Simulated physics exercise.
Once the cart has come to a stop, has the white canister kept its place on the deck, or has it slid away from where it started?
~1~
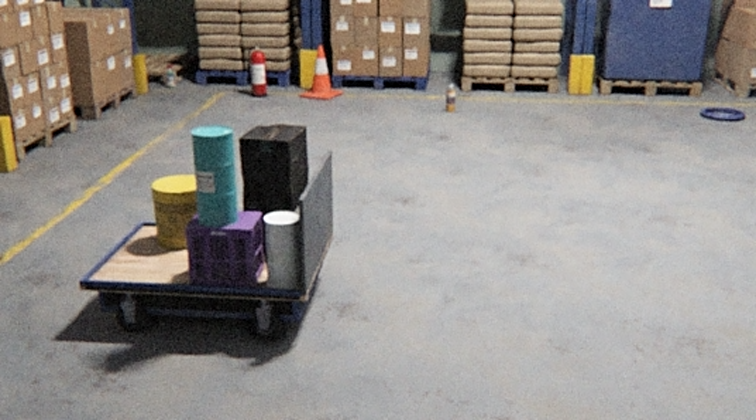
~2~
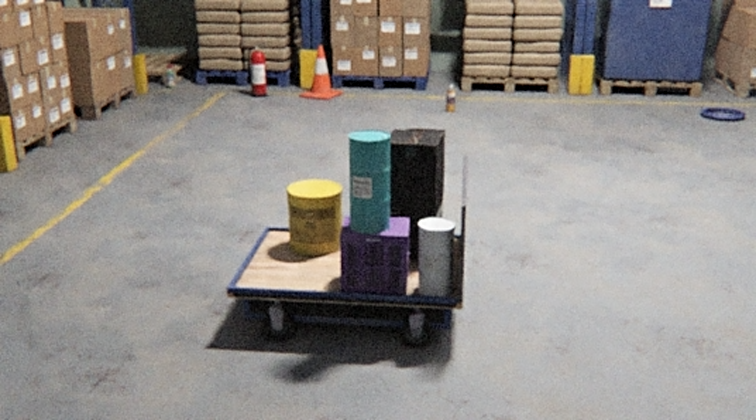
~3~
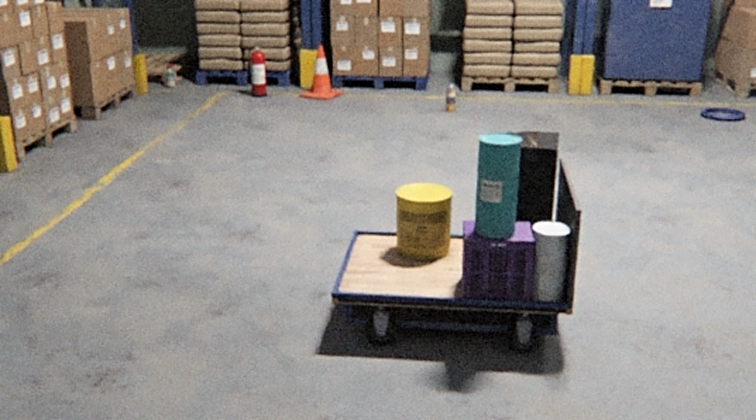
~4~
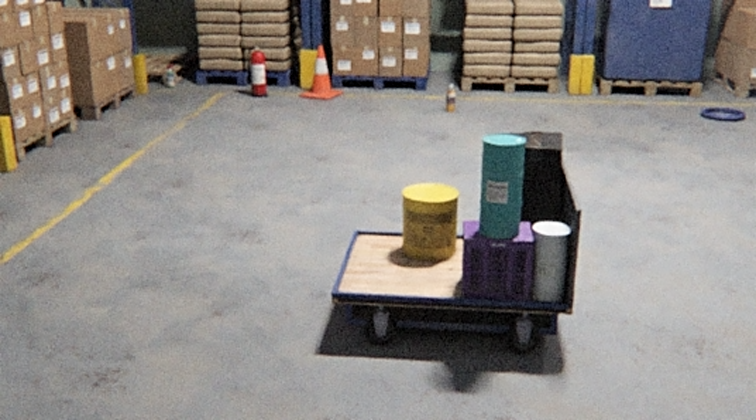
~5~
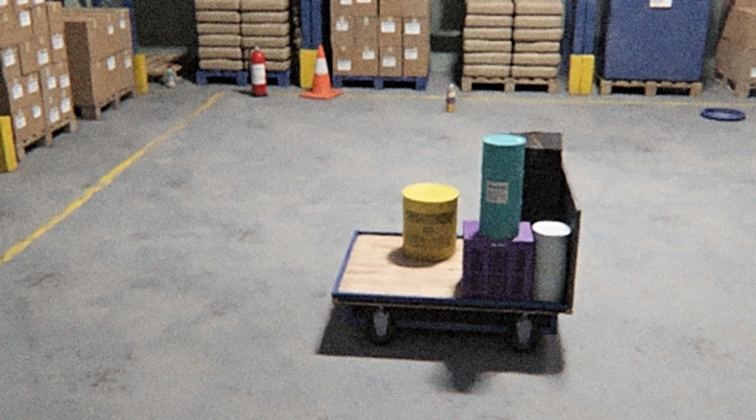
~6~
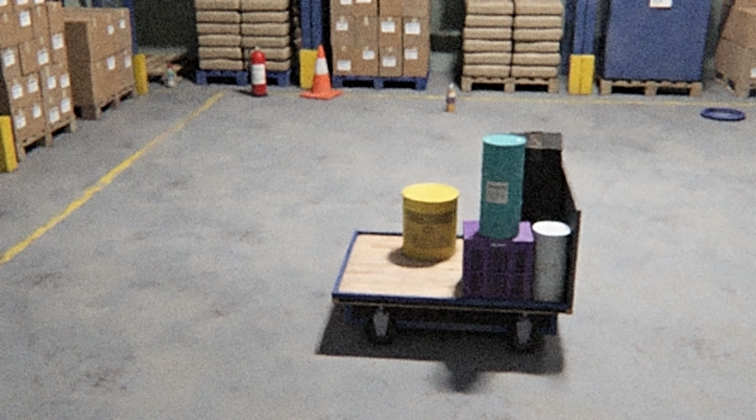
The white canister keeps its place on the deck, still standing upright beside the purple crate near the tall board.
